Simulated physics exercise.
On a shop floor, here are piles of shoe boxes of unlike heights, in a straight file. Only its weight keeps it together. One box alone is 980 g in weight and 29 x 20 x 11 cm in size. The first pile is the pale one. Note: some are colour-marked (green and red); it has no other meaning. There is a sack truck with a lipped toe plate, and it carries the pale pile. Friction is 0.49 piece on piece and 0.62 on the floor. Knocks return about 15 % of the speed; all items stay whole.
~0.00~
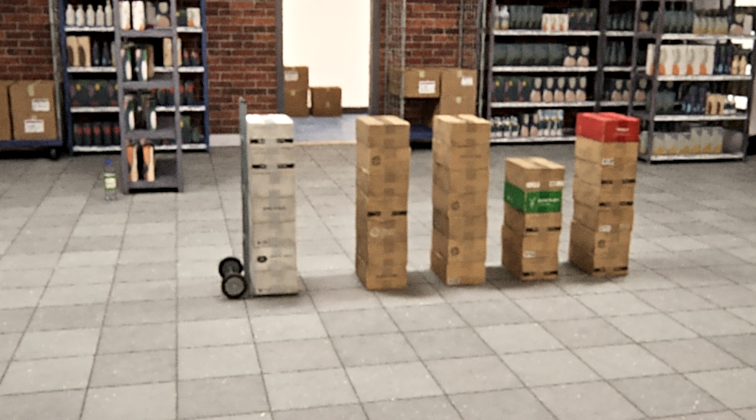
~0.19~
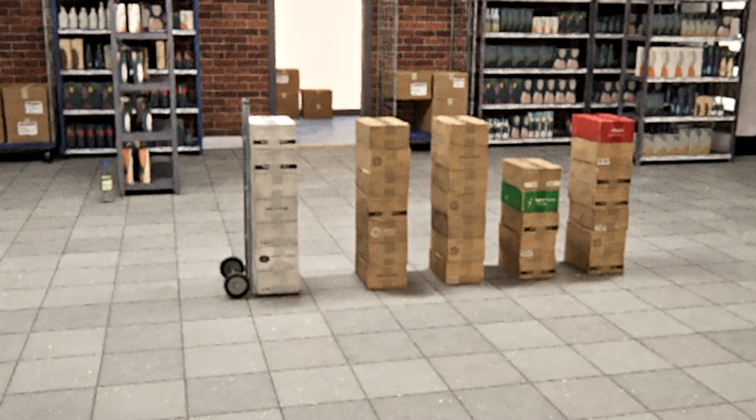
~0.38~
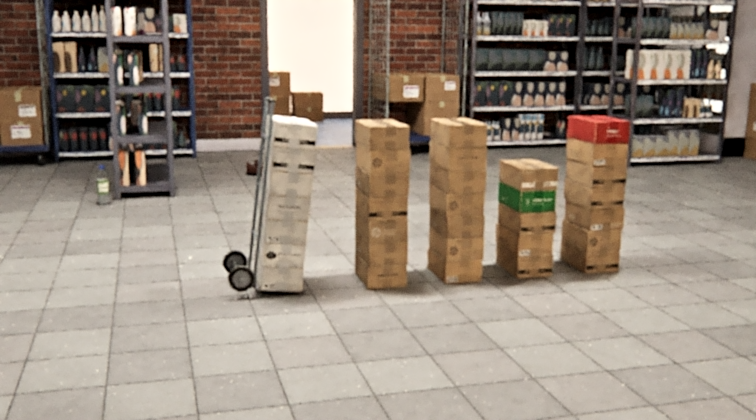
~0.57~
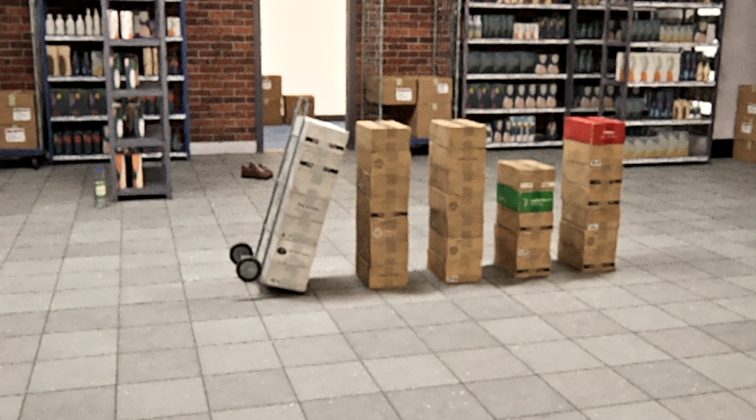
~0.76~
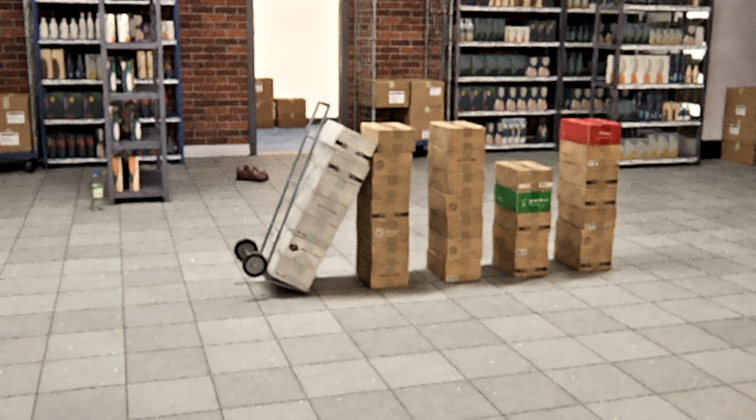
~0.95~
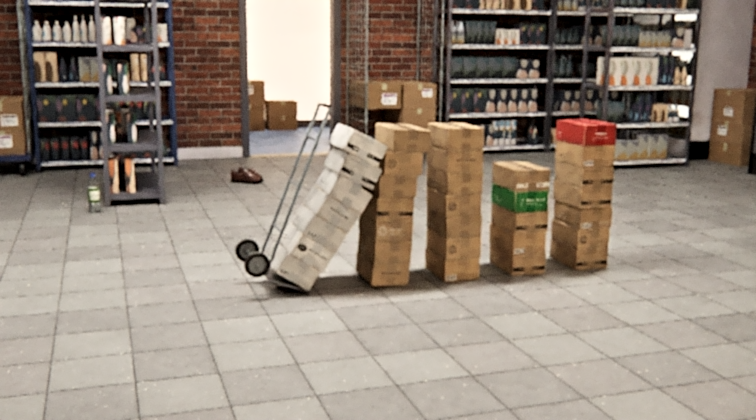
In this clip, a hand truck carrying a tall pale stack of boxes tilts to the right until the stack leans against the nearest brown pile, whose upper boxes shift slightly, while the view drifts a little around the row.
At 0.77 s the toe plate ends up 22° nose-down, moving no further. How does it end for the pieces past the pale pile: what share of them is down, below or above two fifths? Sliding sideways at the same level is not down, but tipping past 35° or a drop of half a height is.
The share down is above two fifths.
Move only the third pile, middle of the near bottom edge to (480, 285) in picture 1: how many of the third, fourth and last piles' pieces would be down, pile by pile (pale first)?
Third 6; fourth 5; last 7.
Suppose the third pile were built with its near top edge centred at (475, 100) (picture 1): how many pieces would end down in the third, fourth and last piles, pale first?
In that case third 8, fourth 5, last 7.
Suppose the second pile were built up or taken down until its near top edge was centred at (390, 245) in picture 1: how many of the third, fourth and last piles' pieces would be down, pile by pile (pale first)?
Pile by pile that makes third 0, fourth 0, last 0.
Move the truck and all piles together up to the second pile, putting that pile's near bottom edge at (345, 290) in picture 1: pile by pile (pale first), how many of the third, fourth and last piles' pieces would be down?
After that shift, the third pile would have 7 down, the fourth 5 and the last 7.
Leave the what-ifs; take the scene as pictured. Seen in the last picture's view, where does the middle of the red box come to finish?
In the last picture it sits at roughly (738, 239).
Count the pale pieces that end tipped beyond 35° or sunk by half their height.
In total, 7 of the pale pieces.
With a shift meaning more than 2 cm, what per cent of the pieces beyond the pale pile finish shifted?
Fraction: 100 %.
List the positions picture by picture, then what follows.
In the first frame (places mark the middle of the side facing us; the camera moves round a little), truck frame (245, 142) 0° forward; green box (544, 202); red box (622, 131); the rest undisturbed.
Truck frame (248, 143) 0° forward; red box (617, 132), in the second frame.
Truck frame (269, 140) 7° forward, top of the pale pile leaning 7°; red box (613, 133); the rest undisturbed, in the third frame.
Truck frame (299, 138) 17° forward, top of the pale pile leaning 17°; red box (609, 134); the rest undisturbed, in the fourth frame.
Truck frame (316, 140) 22° forward, top of the pale pile leaning 28°; red box (605, 135); one has shifted, in the fifth frame.
Truck frame (317, 141) 22° forward, top of the pale pile leaning 27°; red box (601, 135); green box (532, 202); steepest lean 3°, the box at (412, 141); 7 disturbed, none down, in the sixth frame.
After 1.54 s, 7 of the pale pile down; none of the 26 other boxes down, 14 disturbed.
After 2.14 s, 7 of the pale pile down; 8 of the 26 other boxes down; green box leaning 14°.
After 3.02 s, 7 of the pale pile down; 25 of the 26 other boxes down; red box leaning 59°, 32 cm lower; green box leaning 41°, 10 cm lower.
At rest (4.6 s), 7 of the pale pile down; 25 of the 26 other boxes down; red box upside down; green box leaning 40°, 10 cm lower. That is 96 per cent. As the last picture would show them, middles, red box near (738, 239), green box near (578, 211).
